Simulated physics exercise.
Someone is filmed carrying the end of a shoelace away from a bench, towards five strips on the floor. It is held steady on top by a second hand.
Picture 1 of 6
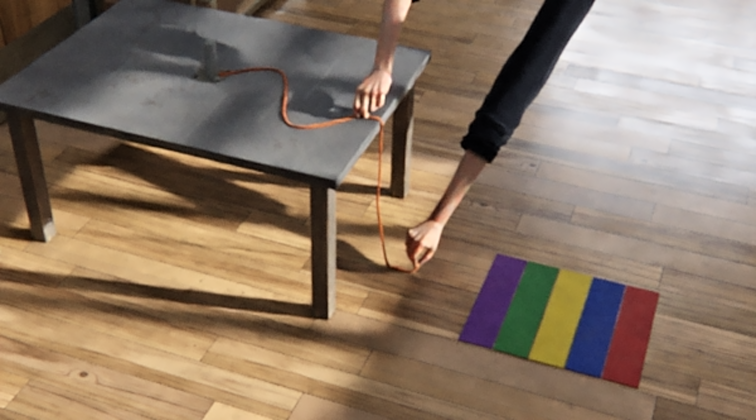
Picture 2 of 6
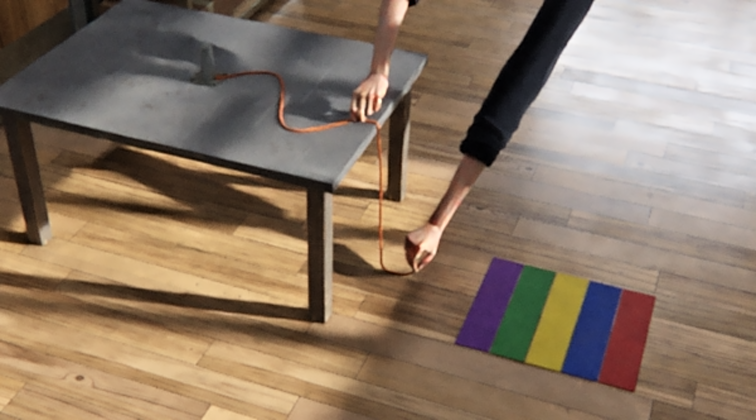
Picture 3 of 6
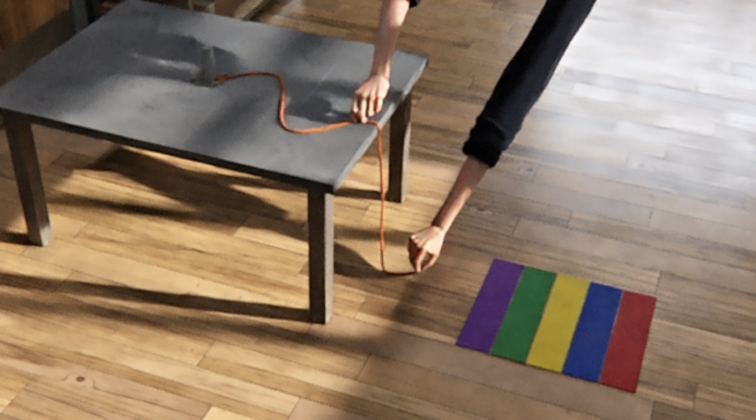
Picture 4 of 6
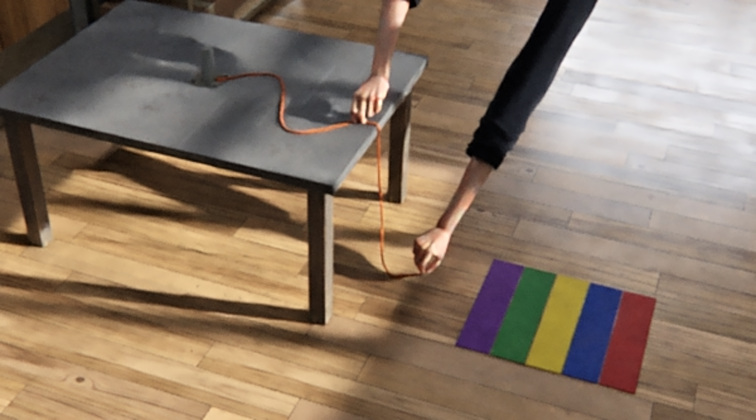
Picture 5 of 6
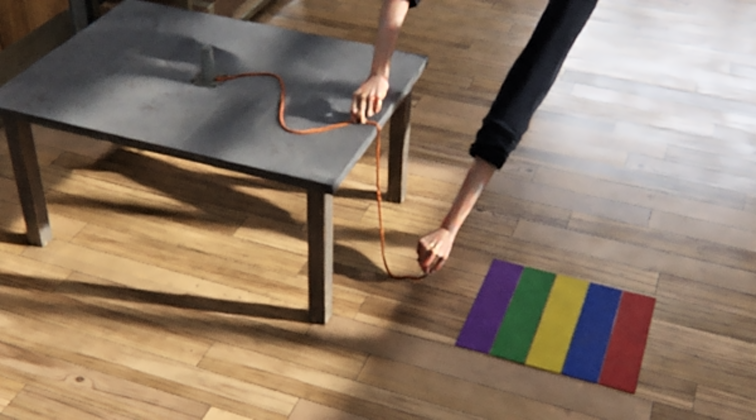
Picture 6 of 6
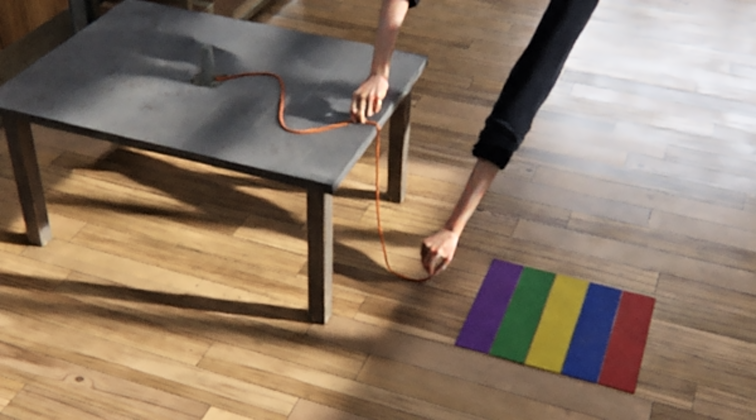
On a sunlit wooden plank floor, seen from above at an angle, a low grey bench stands at the left, its shadows stretching across the boards. An orange shoelace winds over its top and hangs past the edge between two hands, with purple, green, yellow, blue and red strips lying side by side at the right. The lower hand draws the lace's end slightly rightward, while the upper hand stays nearly still at the edge.
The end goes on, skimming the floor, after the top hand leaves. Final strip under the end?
Red.
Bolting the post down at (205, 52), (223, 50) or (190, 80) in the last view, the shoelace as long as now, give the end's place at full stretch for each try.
In order, near (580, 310), (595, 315) and (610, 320).
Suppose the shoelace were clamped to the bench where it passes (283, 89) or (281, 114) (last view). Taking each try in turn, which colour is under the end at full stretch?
In that order: Blue; yellow.
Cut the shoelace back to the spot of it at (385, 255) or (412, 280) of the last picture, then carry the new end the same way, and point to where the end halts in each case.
Case by case it comes to about (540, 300) and then about (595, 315).
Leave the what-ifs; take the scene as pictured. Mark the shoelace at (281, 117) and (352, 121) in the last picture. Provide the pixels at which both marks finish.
(349, 116) for the first, (427, 165) for the second.
A little later, end near (562, 306); over yellow.
Next, end near (604, 317); over blue.
When it is tight, end near (629, 323); over red. The red one.
